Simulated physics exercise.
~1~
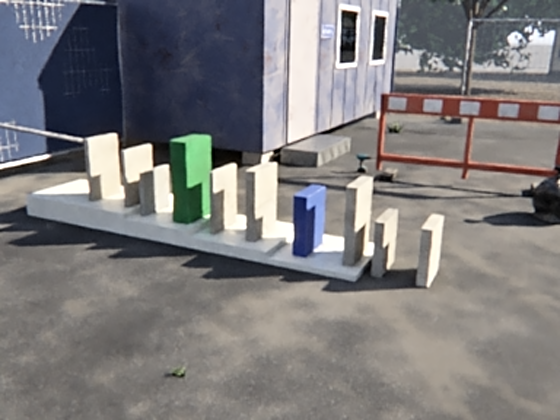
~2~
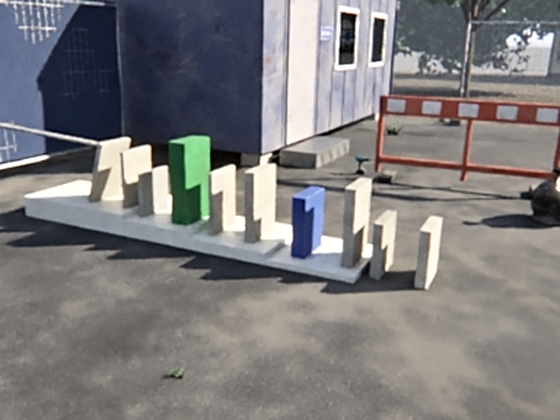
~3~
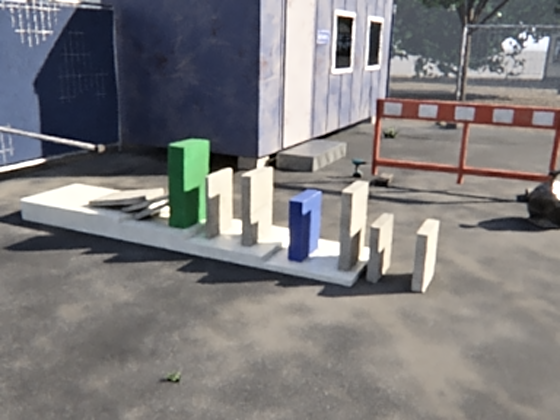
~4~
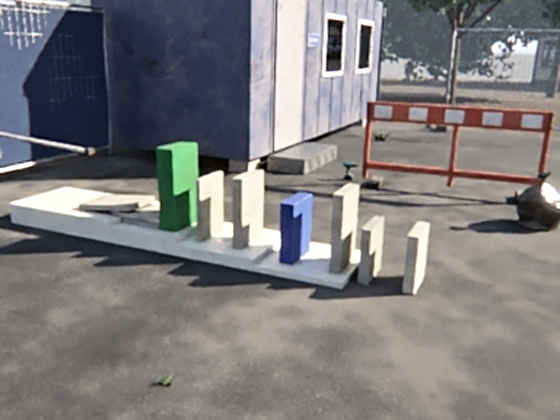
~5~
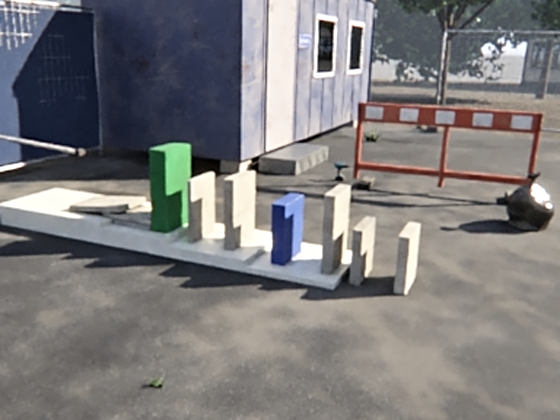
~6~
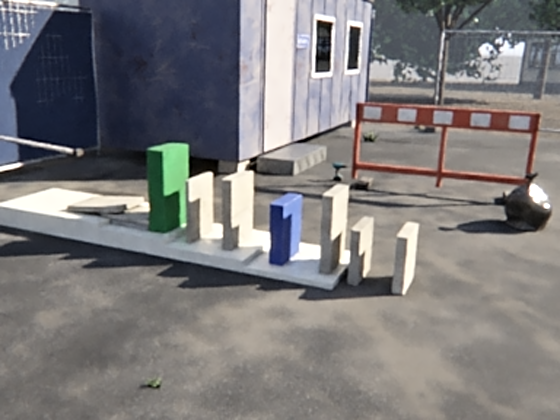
A row of upright slabs stood on a long pale base beside a blue cabin, and the left end one tipped right, knocking down the next two before the green slab stayed up, leaving it, the blue one and the rest standing.
